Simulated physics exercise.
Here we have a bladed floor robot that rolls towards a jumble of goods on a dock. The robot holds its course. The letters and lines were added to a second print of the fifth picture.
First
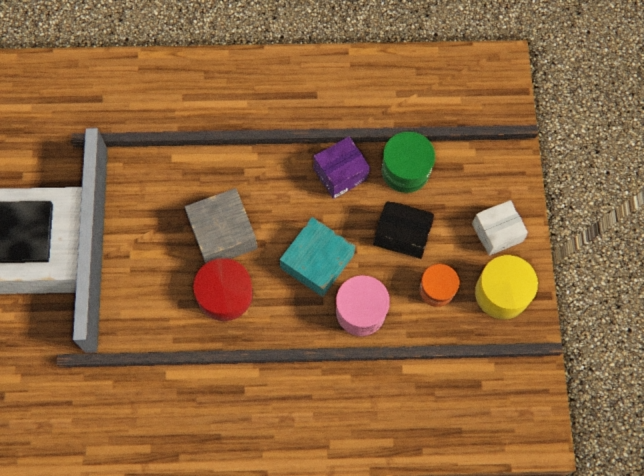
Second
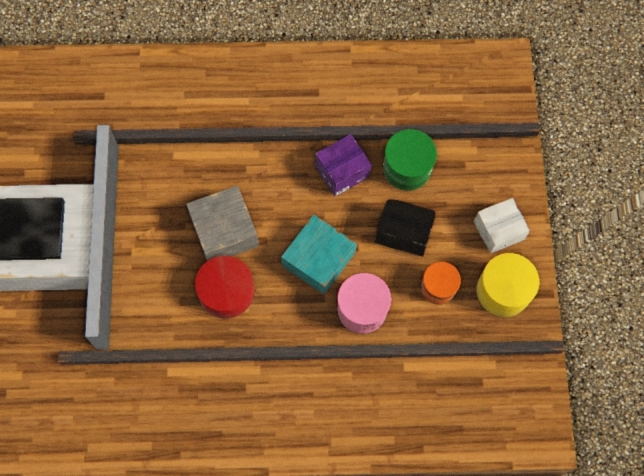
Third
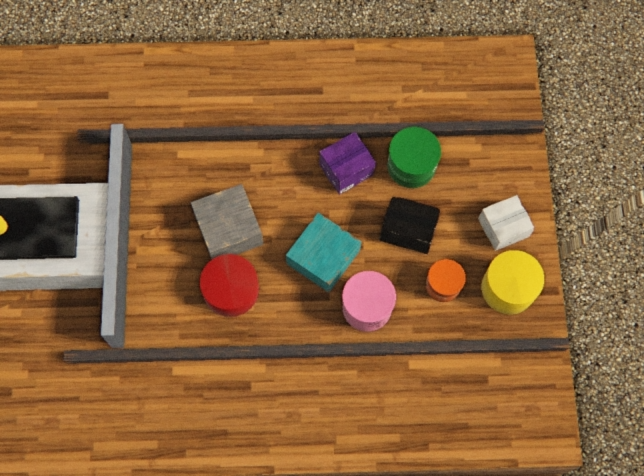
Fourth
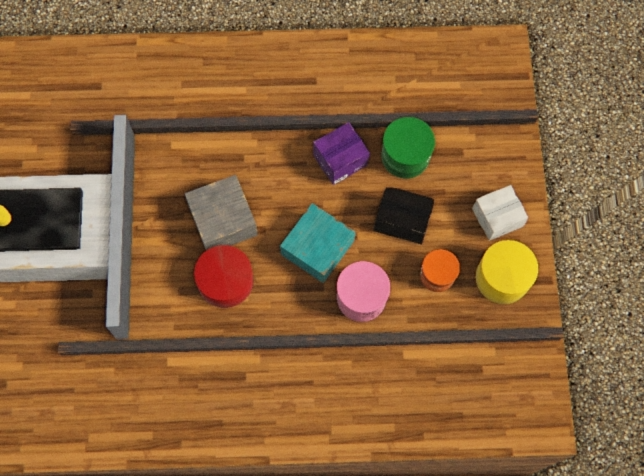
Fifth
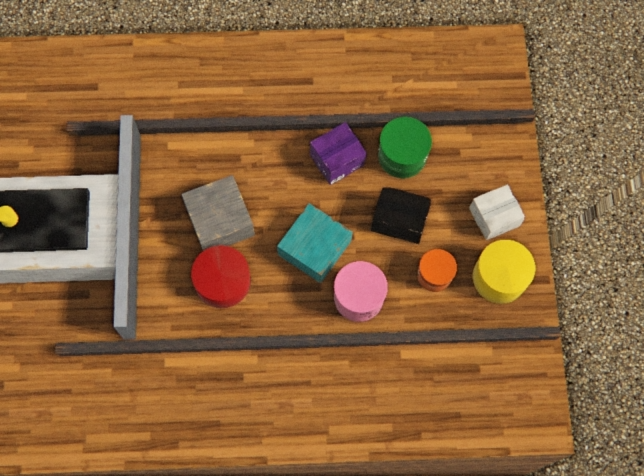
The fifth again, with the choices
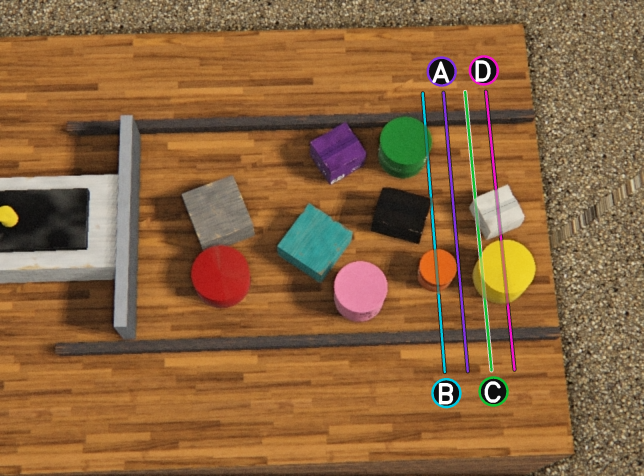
A flat-bladed machine crept slowly to the right across the wooden dock, closing in on a scattered group of colourful blocks and round containers, none of which moved or was touched.
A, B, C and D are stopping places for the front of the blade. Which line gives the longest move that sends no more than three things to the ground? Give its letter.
At A, and not beyond.
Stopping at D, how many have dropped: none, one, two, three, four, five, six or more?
In all, six or more.
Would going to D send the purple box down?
No.
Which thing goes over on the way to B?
The white box goes over.
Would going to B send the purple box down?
By then, no.
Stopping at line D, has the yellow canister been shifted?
By then, yes.
On the marked copy, A at (455, 225); B at (433, 226); C at (478, 224); D at (500, 224).
With A. Early on, robot (170, 216); pink pail (368, 297); red canister (281, 278).
Further on, robot (290, 212); yellow canister (510, 272); orange pail (467, 289).
At the end, robot (384, 209); yellow canister over the edge; white box over the edge; two fallen.
As for the rest, B is within the limit but short; C drops five; D drops six.
